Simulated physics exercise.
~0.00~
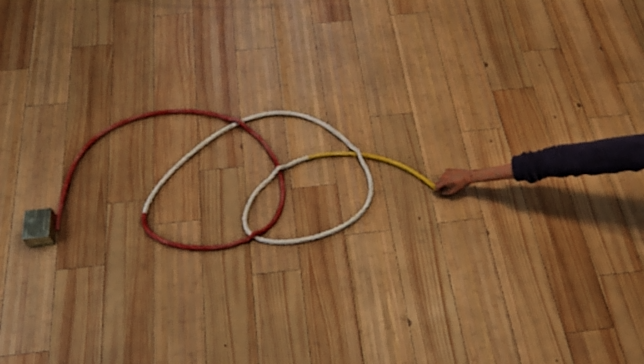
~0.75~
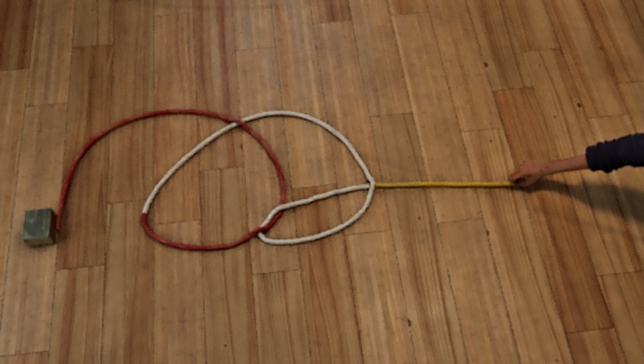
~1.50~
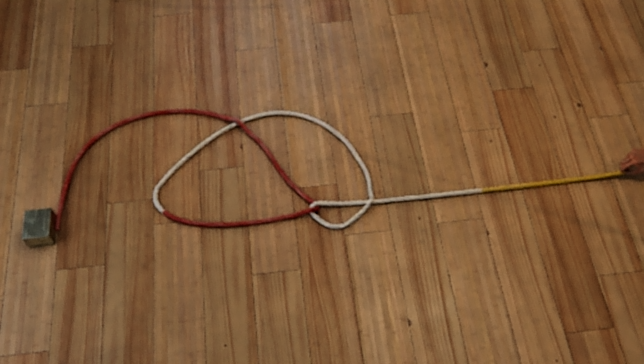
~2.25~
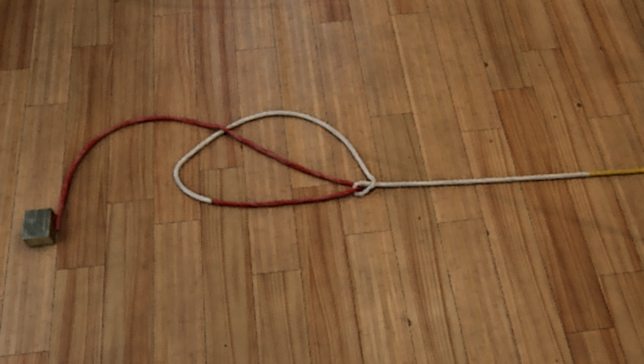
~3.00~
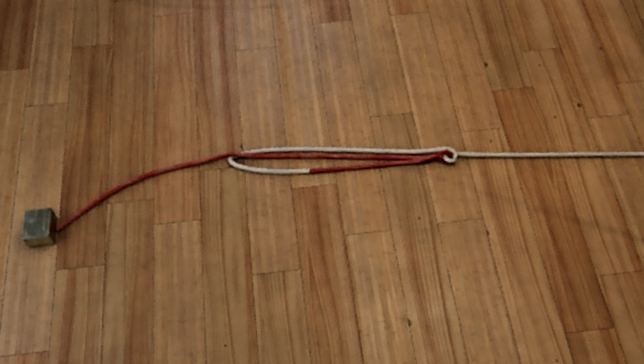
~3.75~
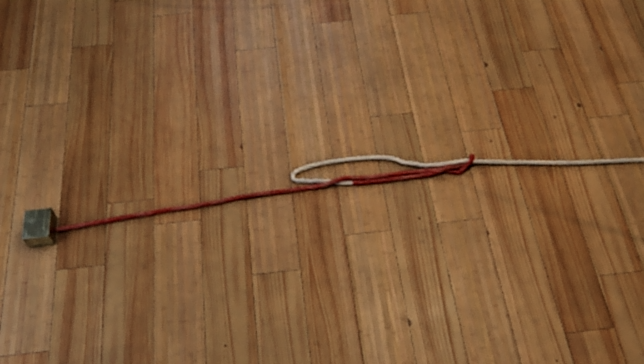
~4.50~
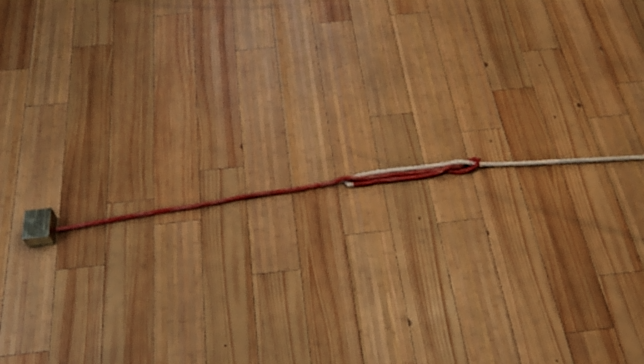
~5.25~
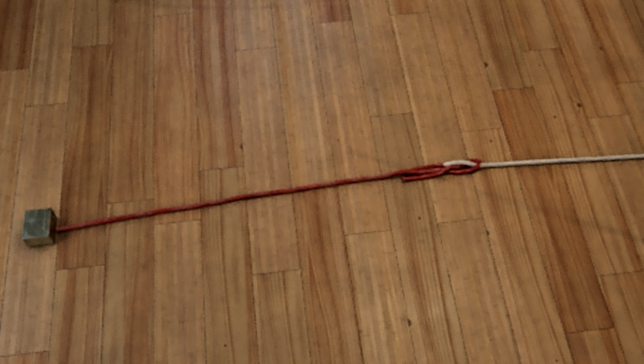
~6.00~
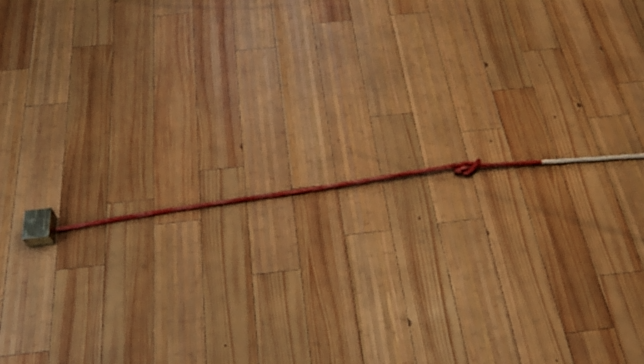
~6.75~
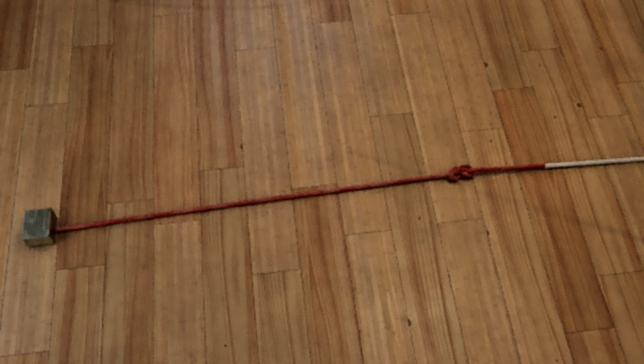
On a wooden floor, a hand pulls a looped, anchored rope right until it knots.
